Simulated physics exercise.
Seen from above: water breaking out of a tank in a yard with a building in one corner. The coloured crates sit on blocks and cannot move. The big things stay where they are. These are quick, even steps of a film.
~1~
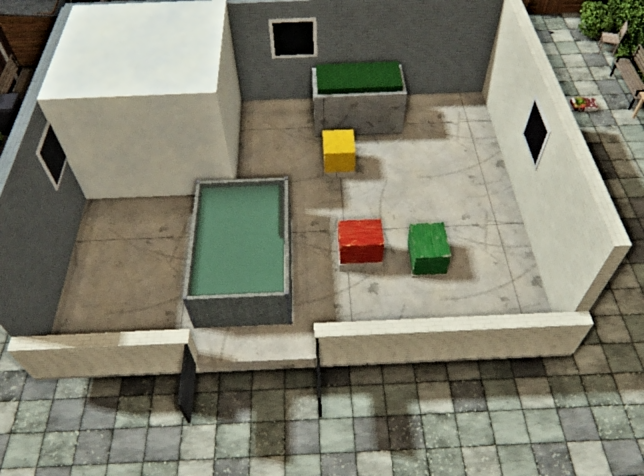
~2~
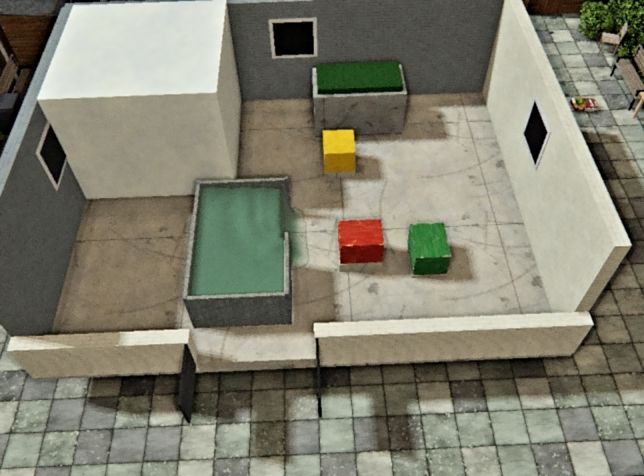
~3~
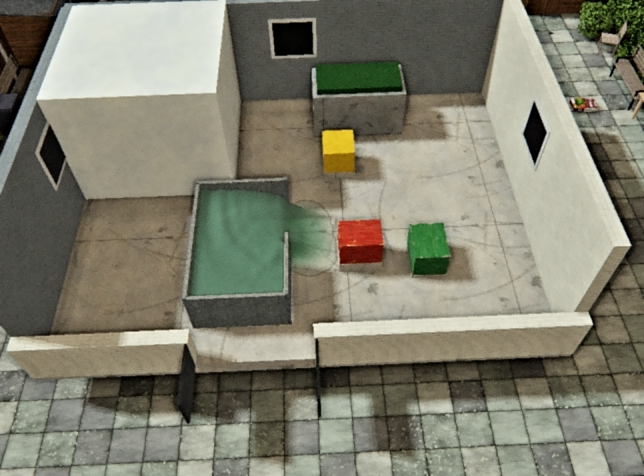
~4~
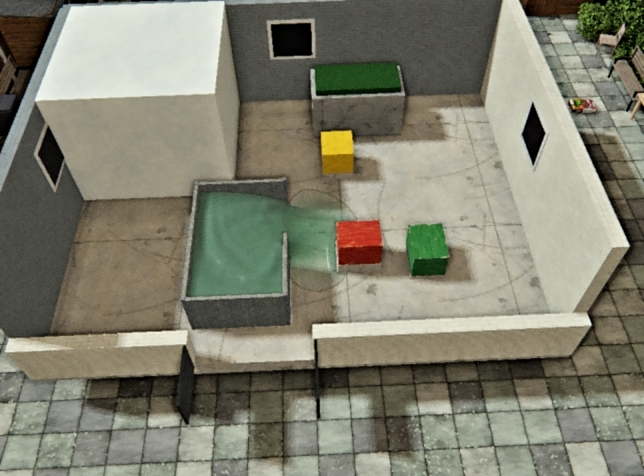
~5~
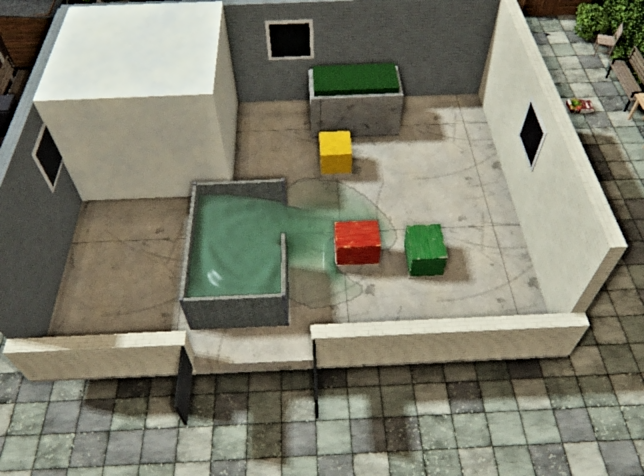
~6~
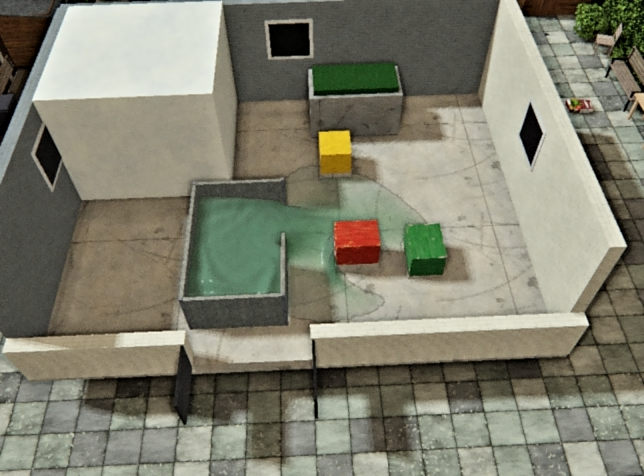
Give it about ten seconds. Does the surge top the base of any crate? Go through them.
In the end: The green crate is wetted; the yellow crate is wetted; the red crate is wetted.
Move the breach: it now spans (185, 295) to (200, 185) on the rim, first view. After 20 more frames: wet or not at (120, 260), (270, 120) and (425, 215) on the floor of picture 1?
As listed: Flooded, no water, clear.
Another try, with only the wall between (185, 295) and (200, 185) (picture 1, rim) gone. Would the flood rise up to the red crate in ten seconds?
My reading: Red crate keeps dry.
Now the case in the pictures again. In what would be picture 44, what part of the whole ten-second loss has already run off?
Roughly 55 per cent.
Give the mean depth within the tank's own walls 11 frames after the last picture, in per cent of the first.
Near 44 in a hundred.
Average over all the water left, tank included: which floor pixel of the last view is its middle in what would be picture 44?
Near (386, 205).
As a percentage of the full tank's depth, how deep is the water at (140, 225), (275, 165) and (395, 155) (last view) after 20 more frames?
Roughly 0, 0 and 4 per cent, in turn.
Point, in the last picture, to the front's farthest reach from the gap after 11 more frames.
I would point to (475, 104).
A moment on, water covers 35 % of the floor; the green crate water round its plinth, the yellow crate water round its plinth, the red crate water round its plinth.
Next, water covers 50 % of the floor; the green crate water round its plinth, the yellow crate water round its plinth, the red crate water round its plinth.
Then, water covers 60 % of the floor; the green crate water round its plinth, the yellow crate water round its plinth, the red crate water round its plinth.
Later, water covers 70 % of the floor; the green crate water round its plinth, the yellow crate water round its plinth, the red crate water round its plinth.
In the end, water covers 80 % of the floor; the green crate was topped, the yellow crate was topped, the red crate was topped.
